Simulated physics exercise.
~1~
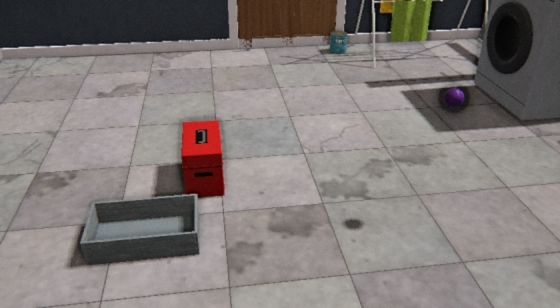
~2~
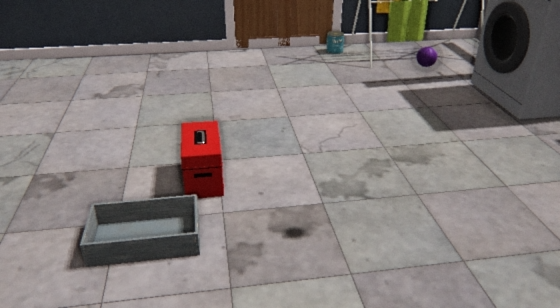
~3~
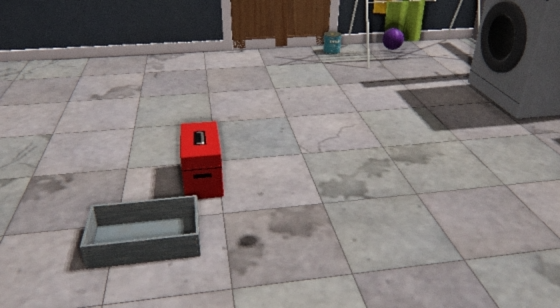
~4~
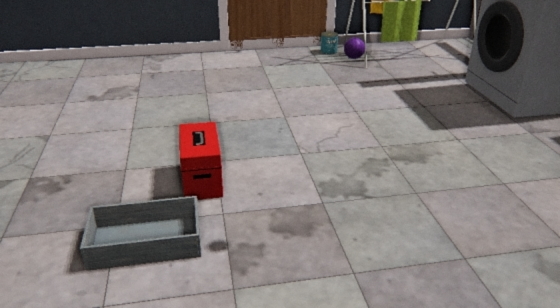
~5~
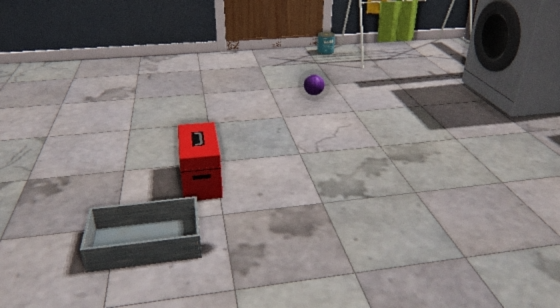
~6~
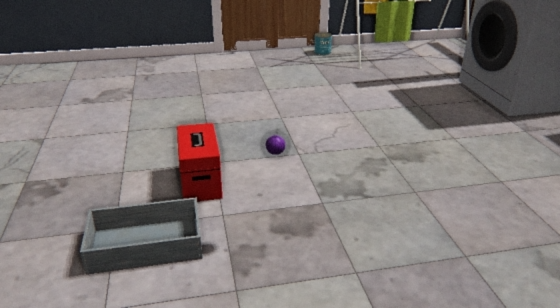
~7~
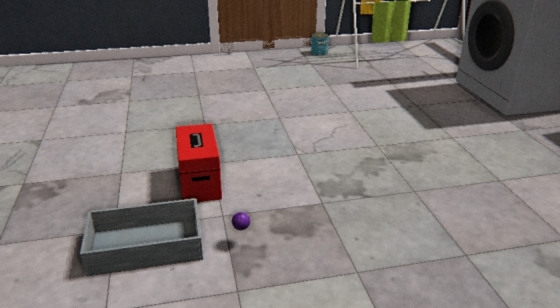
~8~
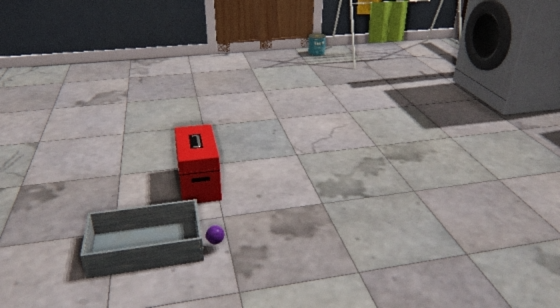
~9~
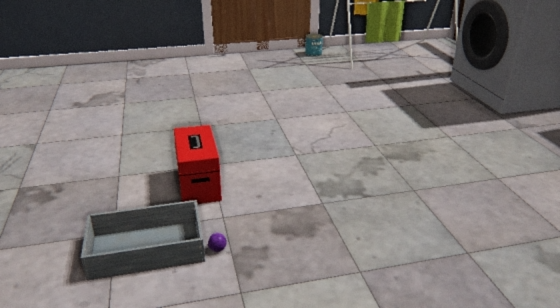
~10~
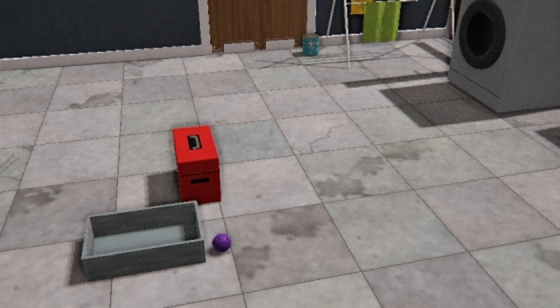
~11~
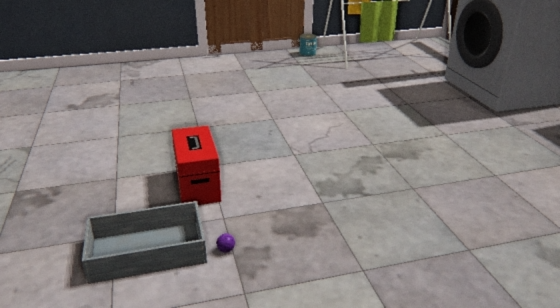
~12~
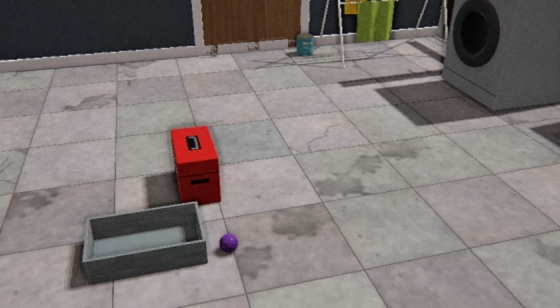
A purple ball flies toward an open gray box but ends up outside beside it.
